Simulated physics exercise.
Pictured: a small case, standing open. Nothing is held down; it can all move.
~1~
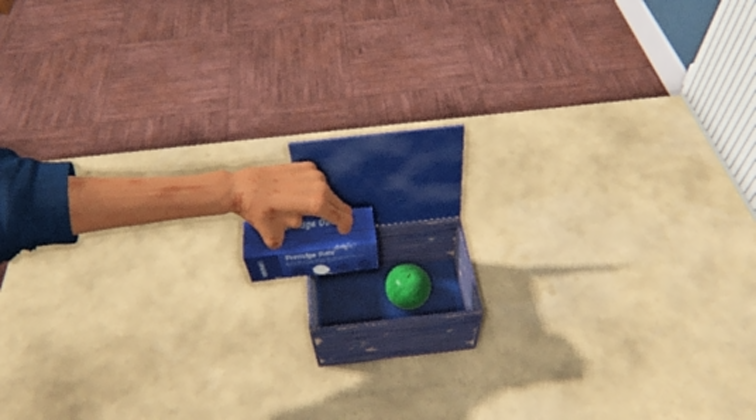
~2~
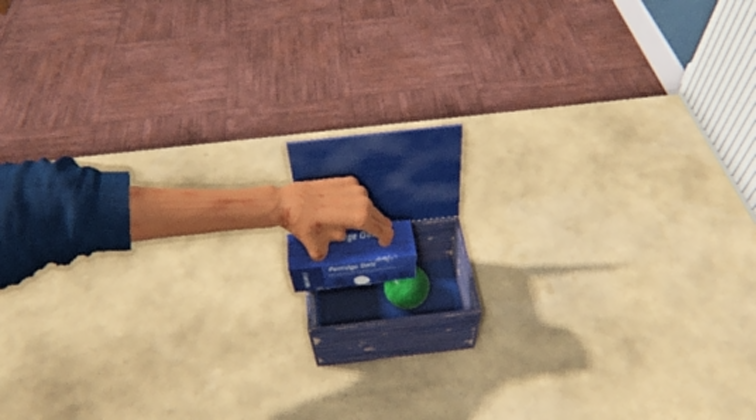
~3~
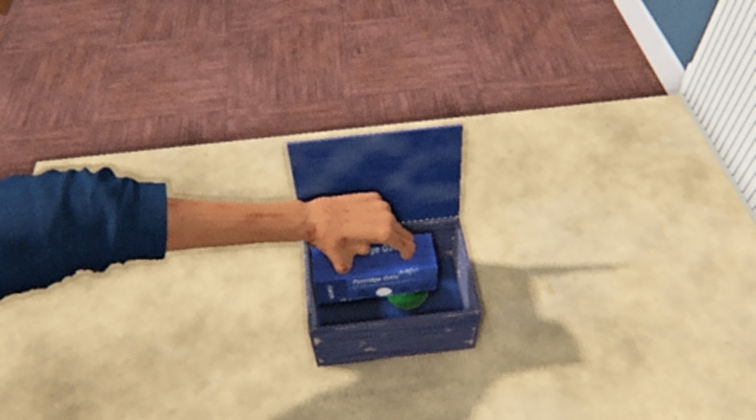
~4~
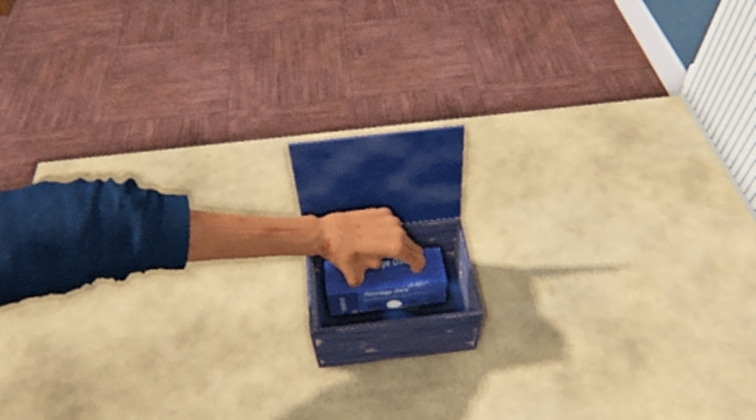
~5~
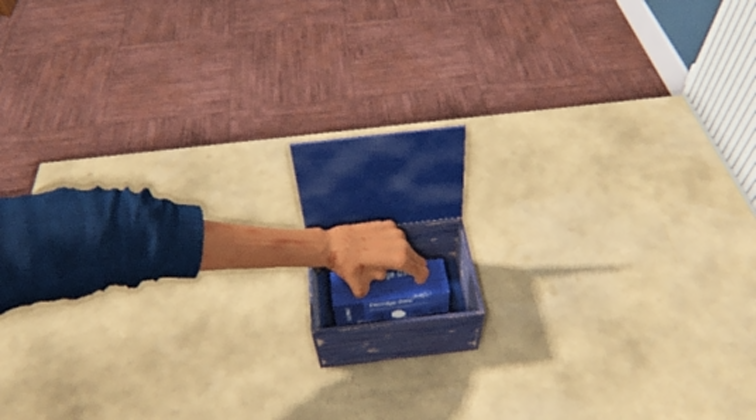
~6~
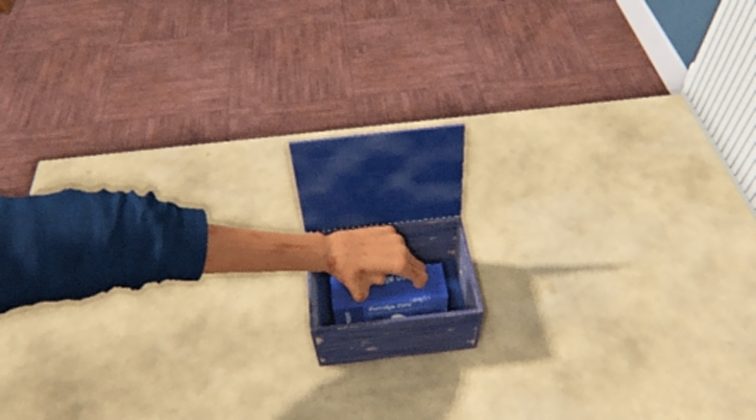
On a pale tabletop, a hand moves a blue carton rightward and down into an open case, covering a green apple inside.
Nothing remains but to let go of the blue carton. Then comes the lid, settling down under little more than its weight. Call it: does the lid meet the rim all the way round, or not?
It meets the rim all the way round.
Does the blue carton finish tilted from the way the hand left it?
Result: The blue carton leans over.
Then, 0.60 s later than the last frame, blue carton on its side near (406, 315); green apple moved a little.
Then, 1.60 s later than the last frame, lid 58° above the rim; blue carton on its side near (406, 315); green apple moved a little.
Then, 1.90 s later than the last frame, lid 13° above the rim; blue carton on its side near (406, 315); green apple moved a little.
When it is over, lid shut; lying over in the box, blue carton; green apple as before. End places, in pixels of the last picture, blue carton near (406, 315).
